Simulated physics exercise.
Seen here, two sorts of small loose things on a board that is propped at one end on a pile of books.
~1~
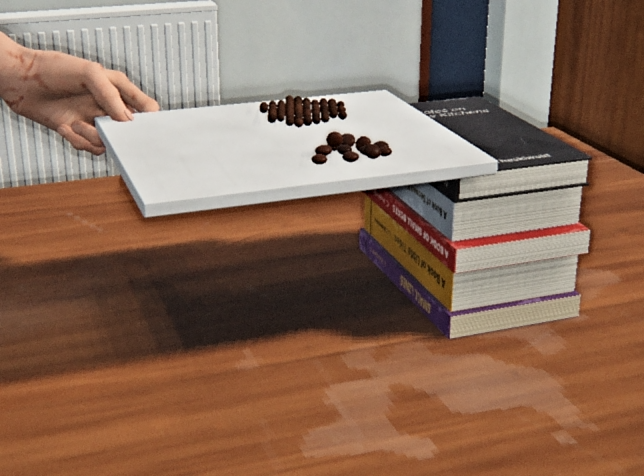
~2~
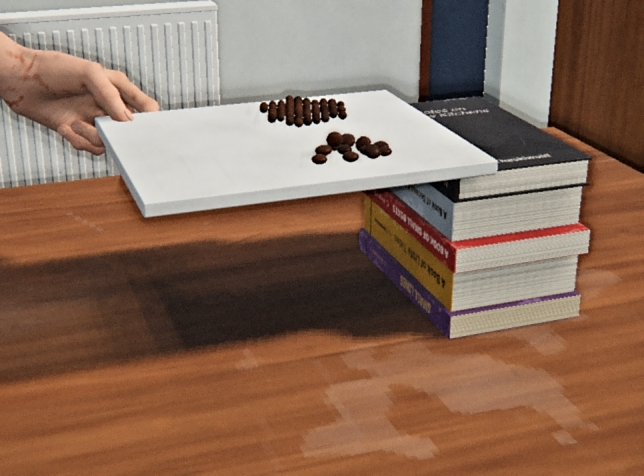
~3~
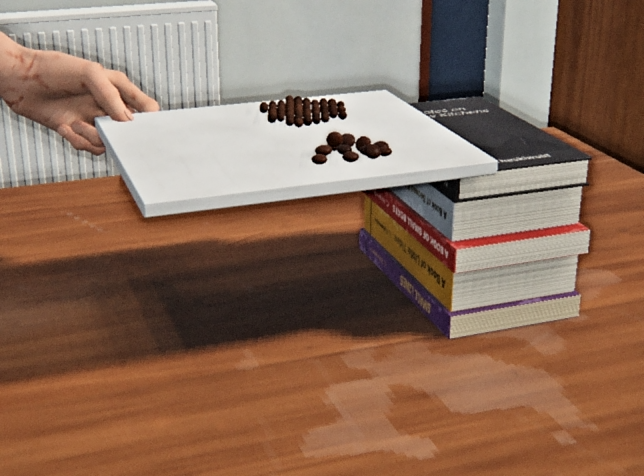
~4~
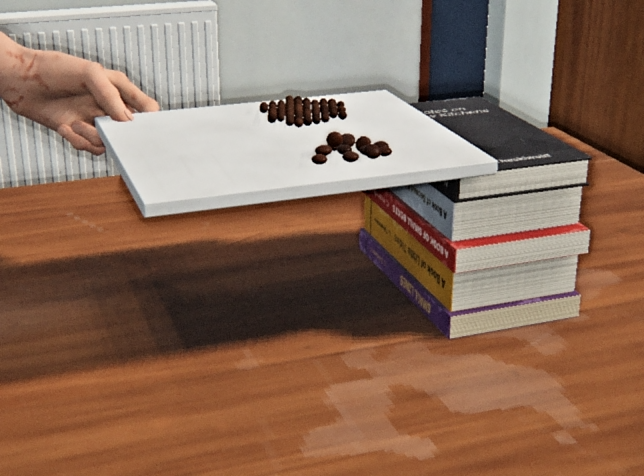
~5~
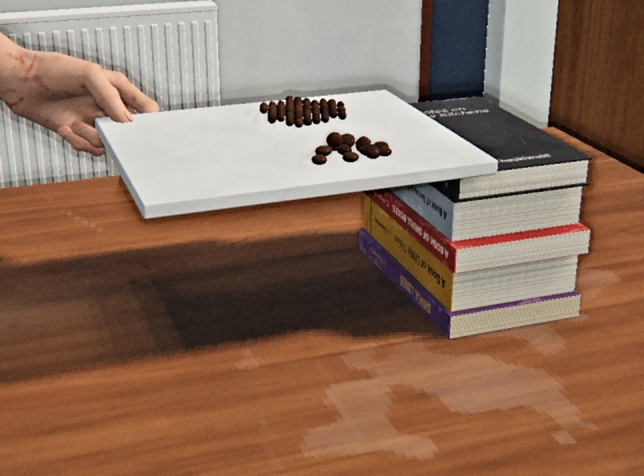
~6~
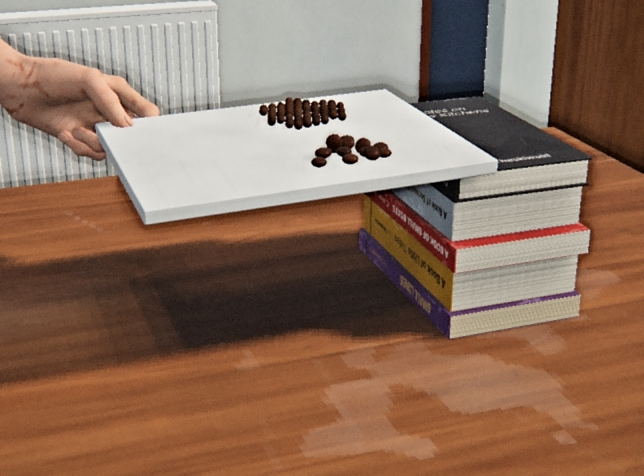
In the video, a hand holds the left end of a white board propped on a stack of books, with two groups of small dark brown pieces on top; the held end lowers very slightly while the pieces stay still.
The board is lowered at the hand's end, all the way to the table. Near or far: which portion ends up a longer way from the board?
It is the far portion.
Then, 0.46 s later than the last frame, board sloping at 16°; near portion every one still on the board; far portion every one still on the board.
Then, 0.94 s later than the last frame, board sloping at 32°; near portion every one still on the board; far portion mostly less than half a board's length out.
Then, 1.52 s later than the last frame, board resting at 36°; near portion mostly at the foot of the board; far portion mostly up to a board's length out.
When it is over, board resting at 36°; near portion mostly at the foot of the board; far portion mostly up to a board's length out; the far portion has gone farther.
